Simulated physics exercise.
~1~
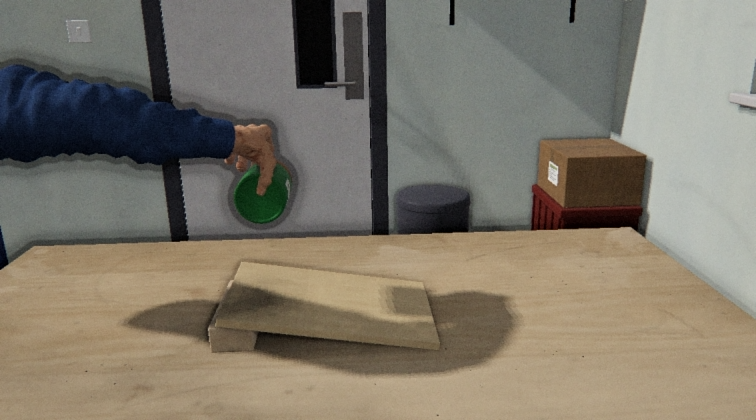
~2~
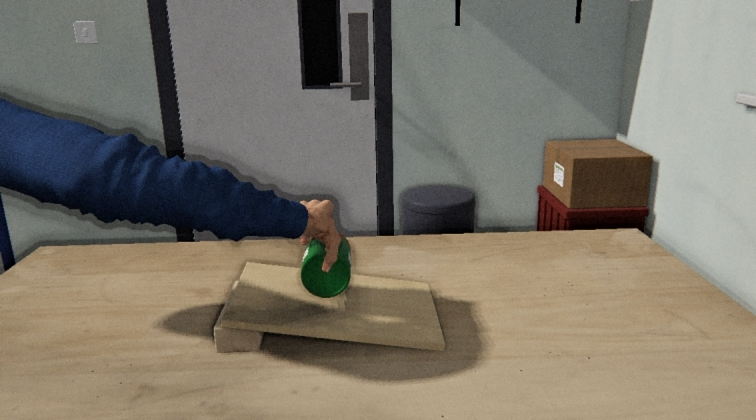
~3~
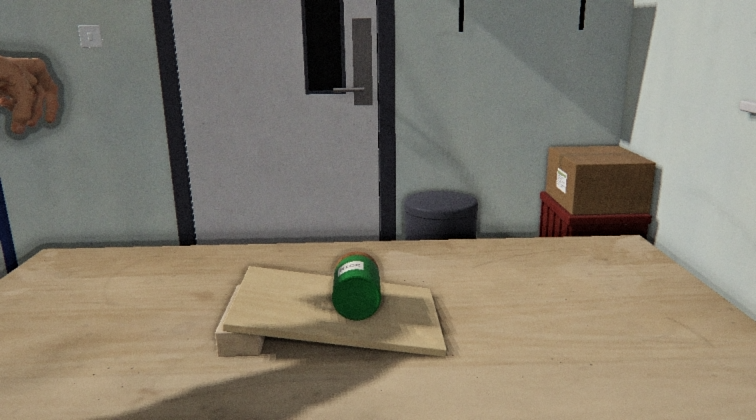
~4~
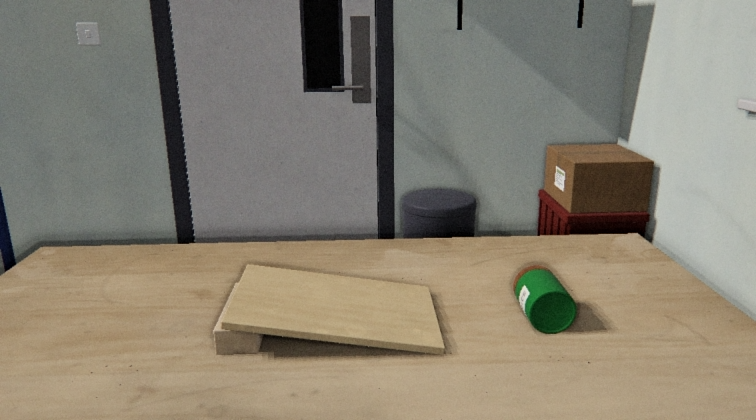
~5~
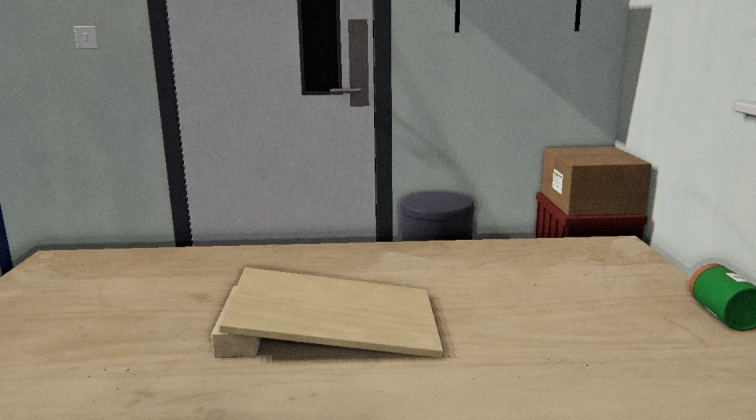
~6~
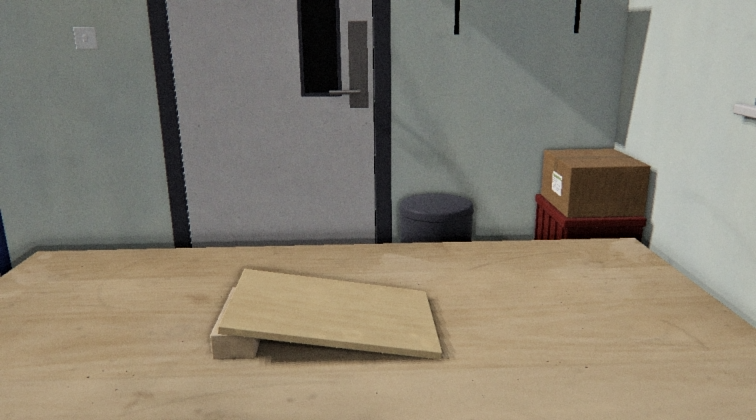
In this clip, a hand lowers a green jar on its side onto a sloping board propped on a block, then lets go and draws back. The jar rolls down the board and rightward across the table until it is out of view, while the board stays put.
